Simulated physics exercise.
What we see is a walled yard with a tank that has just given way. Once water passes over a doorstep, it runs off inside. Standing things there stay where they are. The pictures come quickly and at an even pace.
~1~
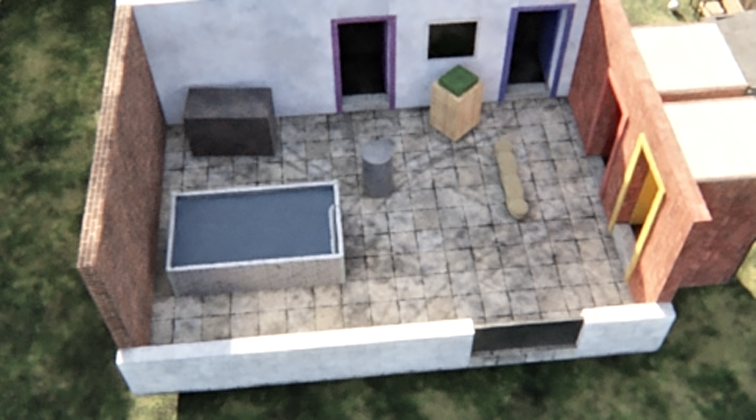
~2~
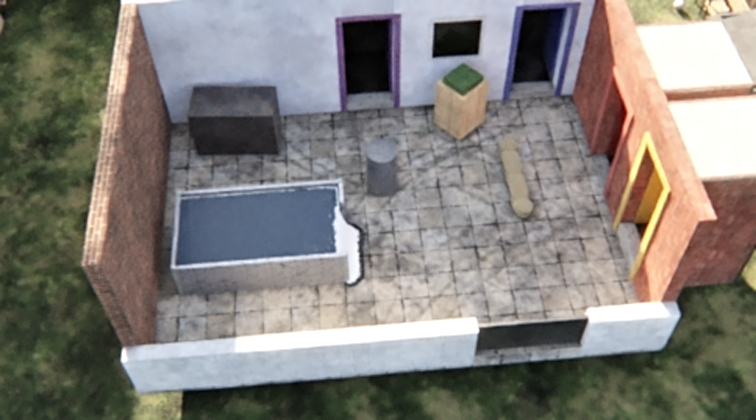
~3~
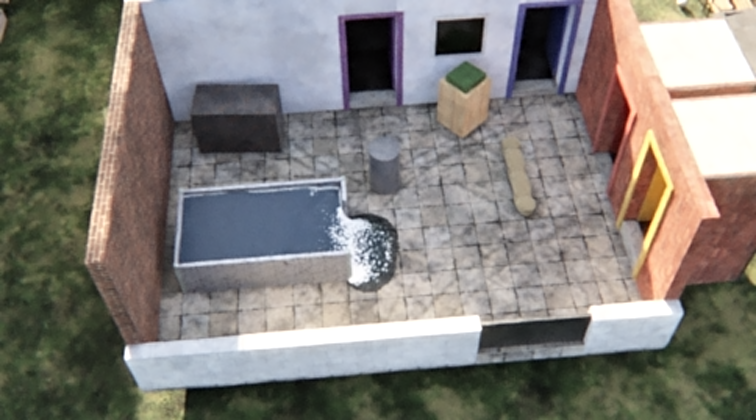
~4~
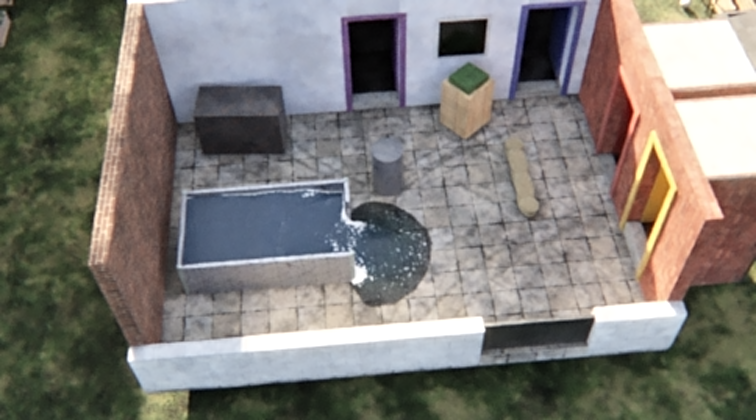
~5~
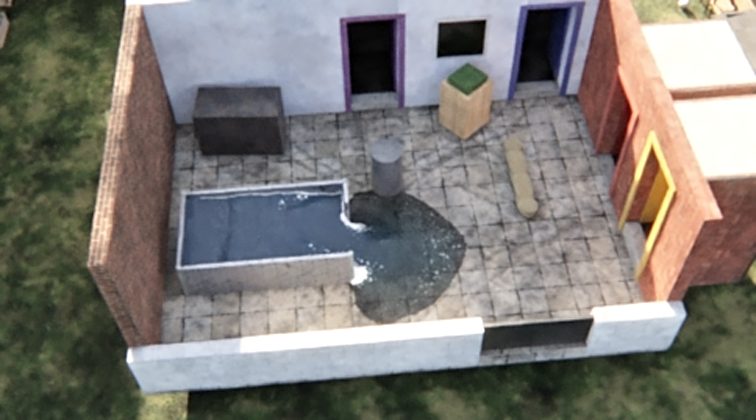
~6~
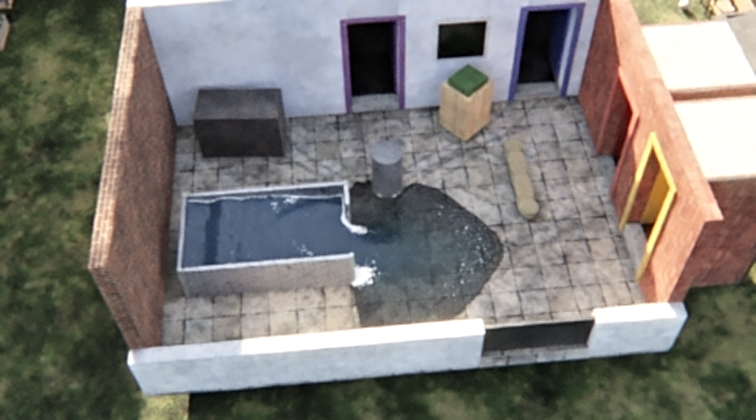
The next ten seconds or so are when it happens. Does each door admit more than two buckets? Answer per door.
The purple door: It does not; the yellow door: It does not; the blue door: It does not; the red door: It does.
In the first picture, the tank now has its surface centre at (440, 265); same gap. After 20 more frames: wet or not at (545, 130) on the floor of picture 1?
Answer: Reached.
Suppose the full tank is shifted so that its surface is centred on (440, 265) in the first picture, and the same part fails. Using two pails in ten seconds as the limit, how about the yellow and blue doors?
Yellow door tops it, blue door tops it.
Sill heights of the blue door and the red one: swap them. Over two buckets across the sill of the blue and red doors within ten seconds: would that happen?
Lab note: Blue door crosses the line; red door doesn't reach it.
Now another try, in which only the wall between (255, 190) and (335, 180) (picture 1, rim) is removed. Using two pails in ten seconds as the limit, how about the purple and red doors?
The purple door door tops the limit and the red door door falls short.
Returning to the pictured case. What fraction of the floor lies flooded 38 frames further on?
Around 65 percent, give or take.
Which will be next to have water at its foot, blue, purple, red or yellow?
That would be the yellow-painted one, ahead of the rest.
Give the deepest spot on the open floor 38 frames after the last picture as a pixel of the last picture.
Deepest point: Roughly (480, 115).
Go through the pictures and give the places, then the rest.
In the first picture, the water tank at (256, 227) is whole and still.
In the second picture, water pours out at (343, 246) and has run to (353, 227).
In the third picture, the front is at (387, 226), out from the gap at (346, 245).
In the fourth picture, water pours out at (349, 246) and has run to (422, 233).
In the fifth picture, the front is at (457, 237), out from the gap at (348, 247).
In the sixth picture, the front is at (497, 255), out from the gap at (349, 249).
A moment on, water covers 35 % of the floor; the purple door not reached, the yellow door wet at the sill, nothing in, the blue door not reached, the red door not reached.
Next, water covers 45 % of the floor; the purple door not reached, the yellow door wet at the sill, nothing in, the blue door not reached, the red door wet at the sill, nothing in.
Then, water covers 50 % of the floor; the purple door not reached, the yellow door wet at the sill, nothing in, the blue door wet at the sill, nothing in, the red door wet at the sill, nothing in.
Later, water covers 65 % of the floor; the purple door wet at the sill, nothing in, the yellow door under two buckets in, the blue door under two buckets in, the red door under two buckets in.
In the end, water covers 90 % of the floor; the purple door wet at the sill, nothing in, the yellow door under two buckets in, the blue door under two buckets in, the red door over two buckets in.
